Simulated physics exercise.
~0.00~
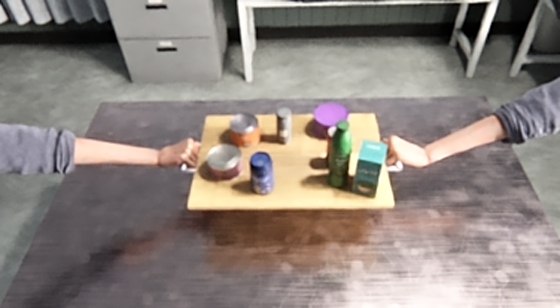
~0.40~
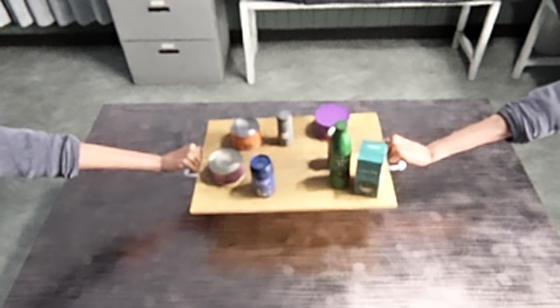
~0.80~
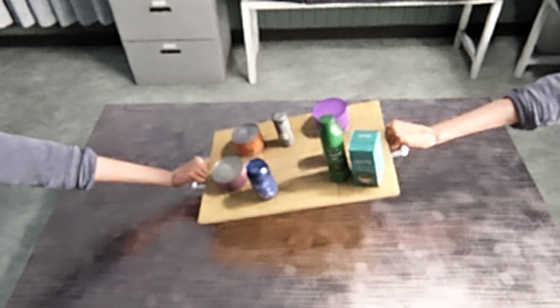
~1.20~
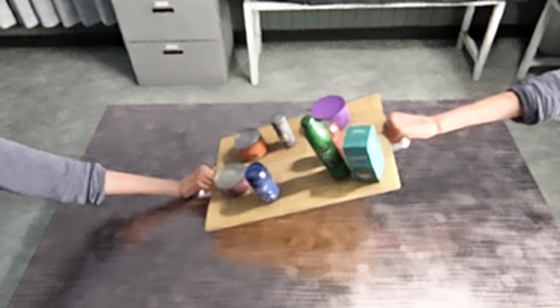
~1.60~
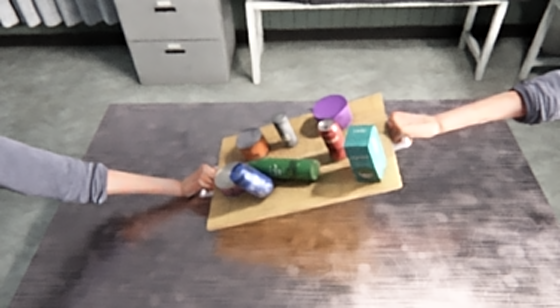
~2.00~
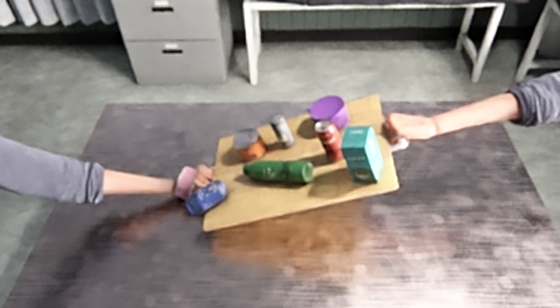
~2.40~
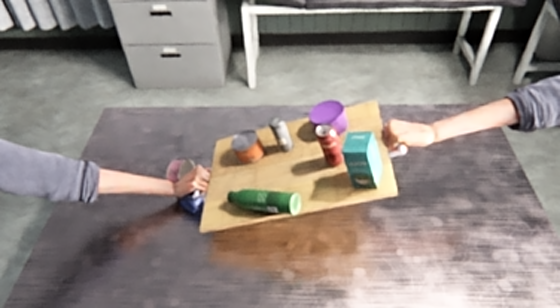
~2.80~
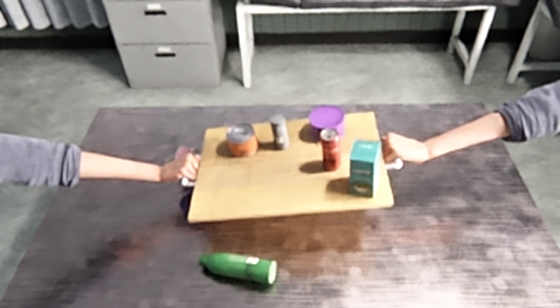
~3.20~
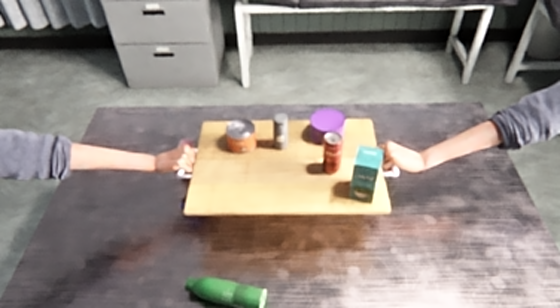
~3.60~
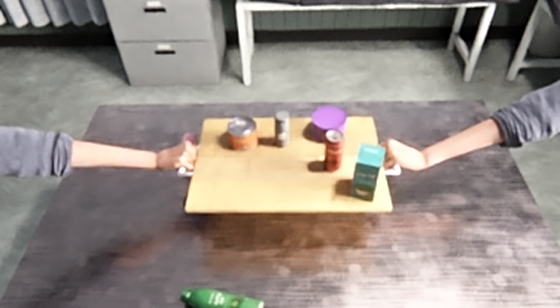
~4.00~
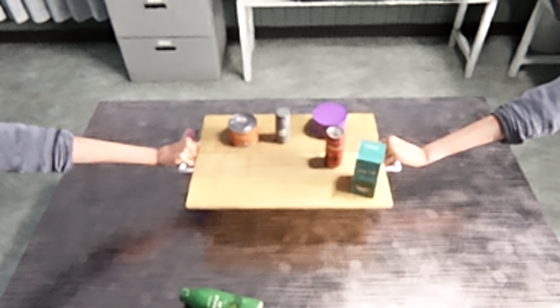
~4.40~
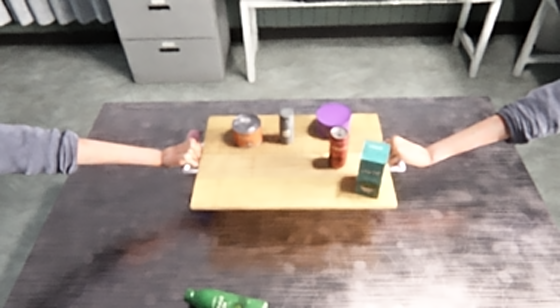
We see two hands holding a wooden tray of containers above a dark table as its left side dips, toppling a green bottle and sending a blue can and pink tub off the left edge. The bottle rolls off the front as the tray levels, the turquoise carton still standing aboard.
